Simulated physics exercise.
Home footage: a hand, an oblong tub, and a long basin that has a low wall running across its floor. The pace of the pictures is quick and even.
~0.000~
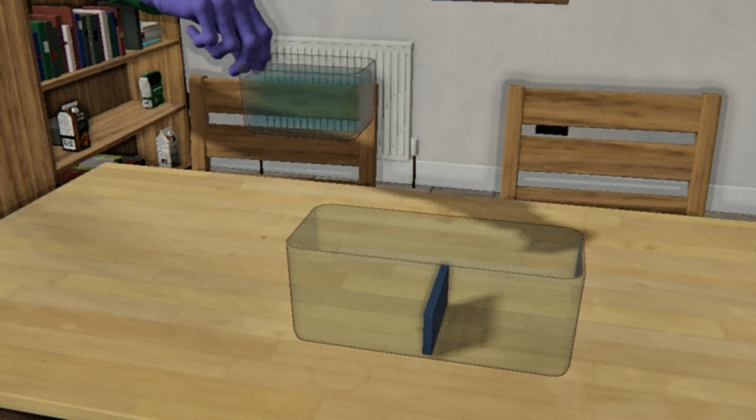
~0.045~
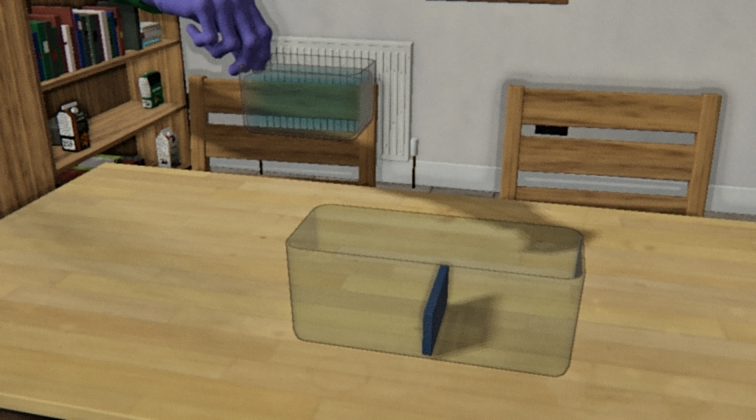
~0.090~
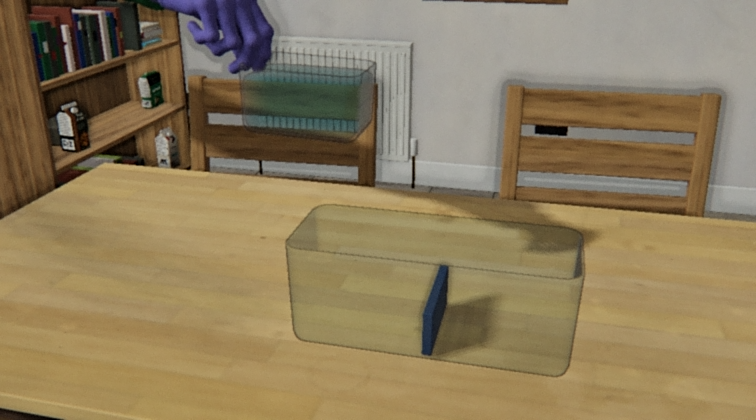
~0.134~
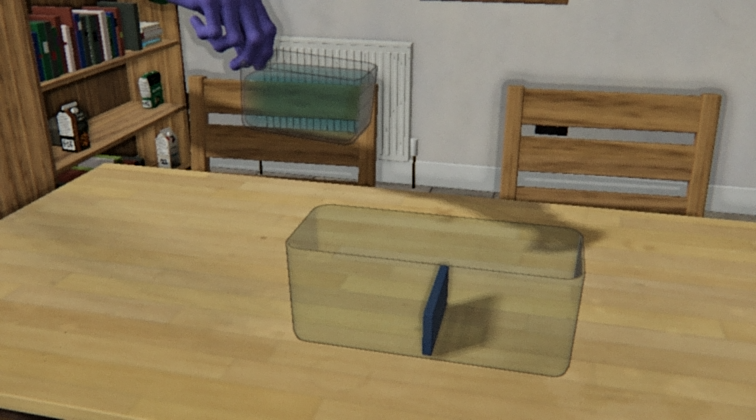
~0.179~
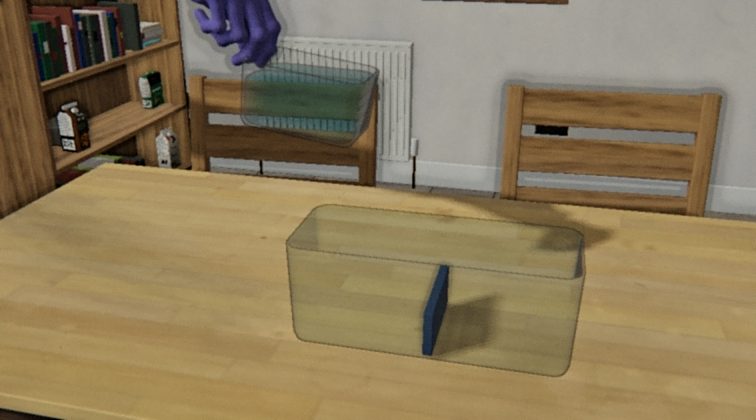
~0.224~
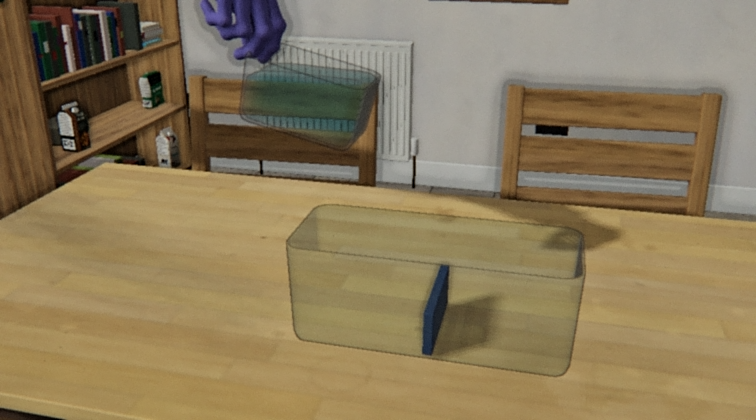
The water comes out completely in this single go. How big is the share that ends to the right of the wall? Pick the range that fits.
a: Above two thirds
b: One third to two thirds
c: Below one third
b.
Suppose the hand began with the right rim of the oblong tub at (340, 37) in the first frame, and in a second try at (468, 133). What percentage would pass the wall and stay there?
In turn 10 % and 95 %.
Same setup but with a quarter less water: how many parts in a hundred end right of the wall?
That works out to some 15 %.
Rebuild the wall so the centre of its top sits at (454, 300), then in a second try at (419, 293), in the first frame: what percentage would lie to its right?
First some 15, then 65 per cent.
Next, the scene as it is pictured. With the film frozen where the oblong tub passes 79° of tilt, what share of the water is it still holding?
Remaining fraction: Approx. 35 %.
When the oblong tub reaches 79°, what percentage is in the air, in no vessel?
Near 45 parts in a hundred.
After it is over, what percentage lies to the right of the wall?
Share approx. 45 %.
A moment on, the oblong tub is tipped on its side and 36 per cent is still to pour, 7 is left of the wall and 13 right of it.
Next, the oblong tub is tipped right over and 3 per cent is still to pour, 46 is left of the wall and 42 right of it.
Then the oblong tub is tipped right over and 0 per cent is still to pour, 54 is left of the wall and 43 right of it.
Later the oblong tub is tipped right over and 0 per cent is still to pour, 54 is left of the wall and 43 right of it.
Finally, 54 per cent lies left of the wall, 43 right of it and 4 outside.
